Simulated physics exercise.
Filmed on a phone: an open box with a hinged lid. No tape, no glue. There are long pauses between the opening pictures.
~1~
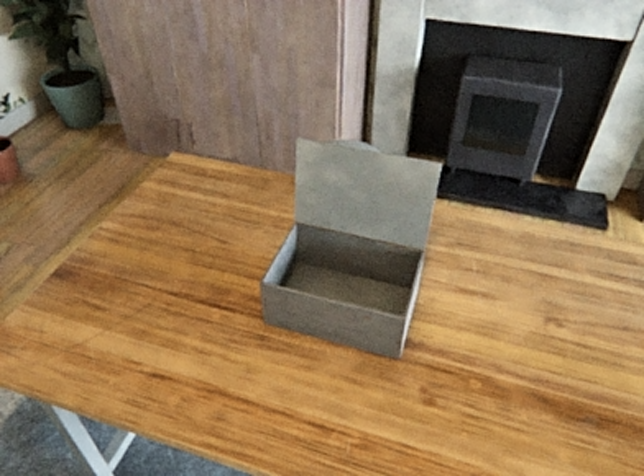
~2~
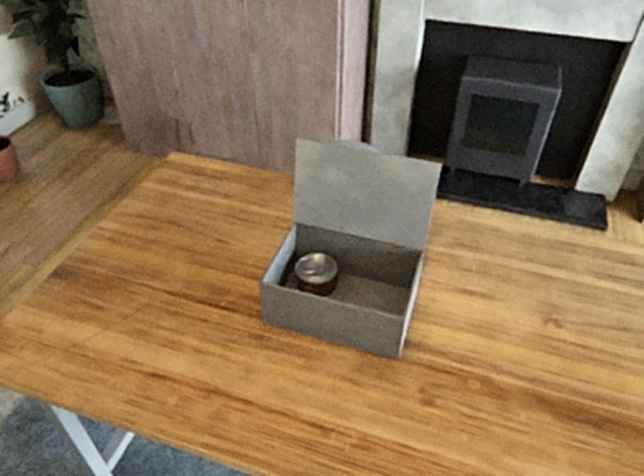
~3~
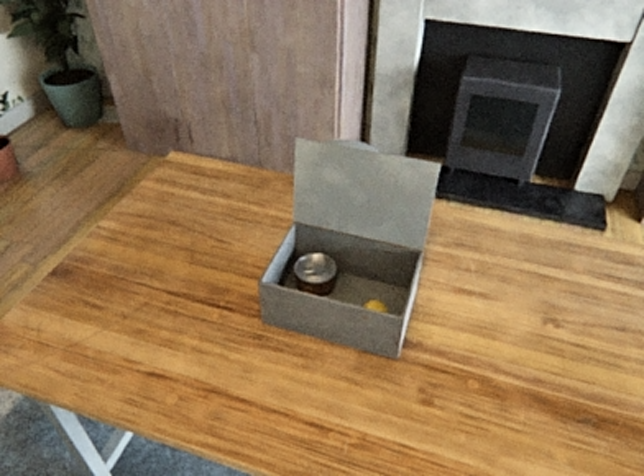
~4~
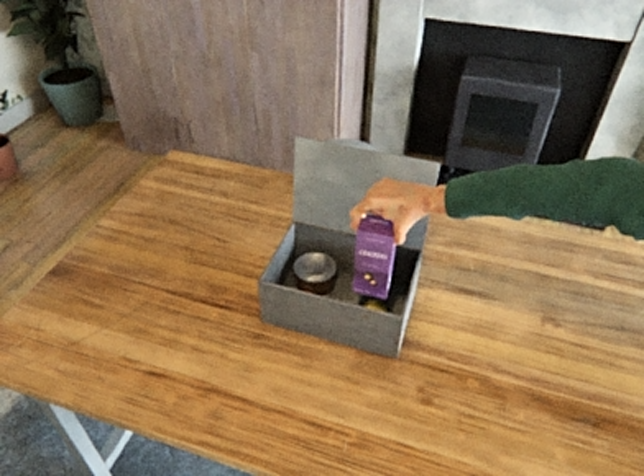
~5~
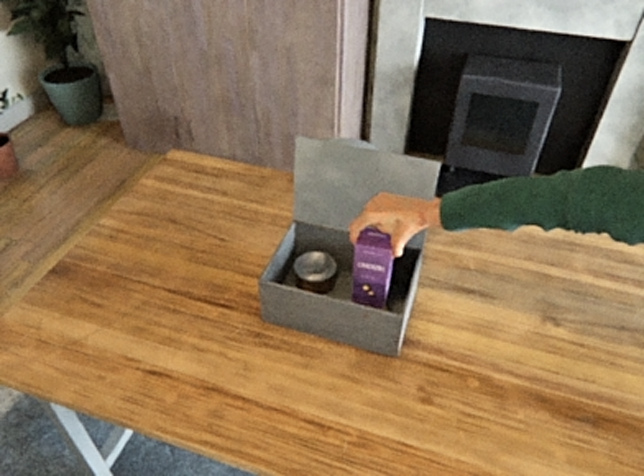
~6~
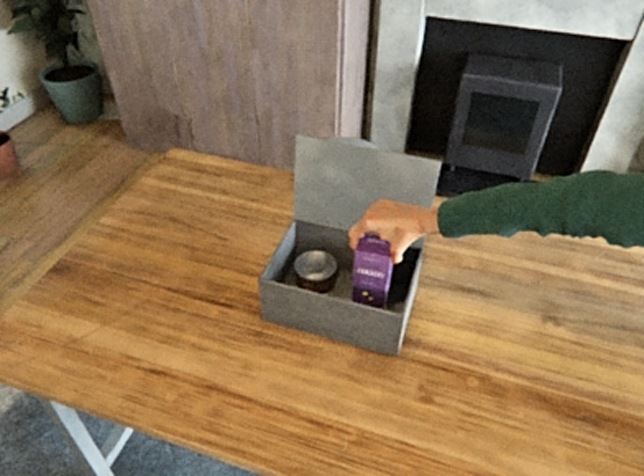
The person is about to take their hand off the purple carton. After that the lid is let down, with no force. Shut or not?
As it turns out, it sits on the rim.
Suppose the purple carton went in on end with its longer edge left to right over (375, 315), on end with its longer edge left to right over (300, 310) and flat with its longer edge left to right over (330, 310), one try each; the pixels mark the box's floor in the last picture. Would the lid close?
First, it shuts flat; second, it will not close; third, it sits on the rim.
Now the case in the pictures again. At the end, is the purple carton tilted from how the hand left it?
It ends up tilted.
Then, 0.90 s on from there, lid starting down; purple carton on its side near (323, 305); yellow lemon shifted a little.
Then, 1.80 s on from there, lid 45° above the rim; purple carton on its side near (323, 305); yellow lemon shifted a little.
In the end, lid shut; toppled in the box, purple carton; the other 2 unmoved. At the end, from the last picture's camera, purple carton near (323, 305).
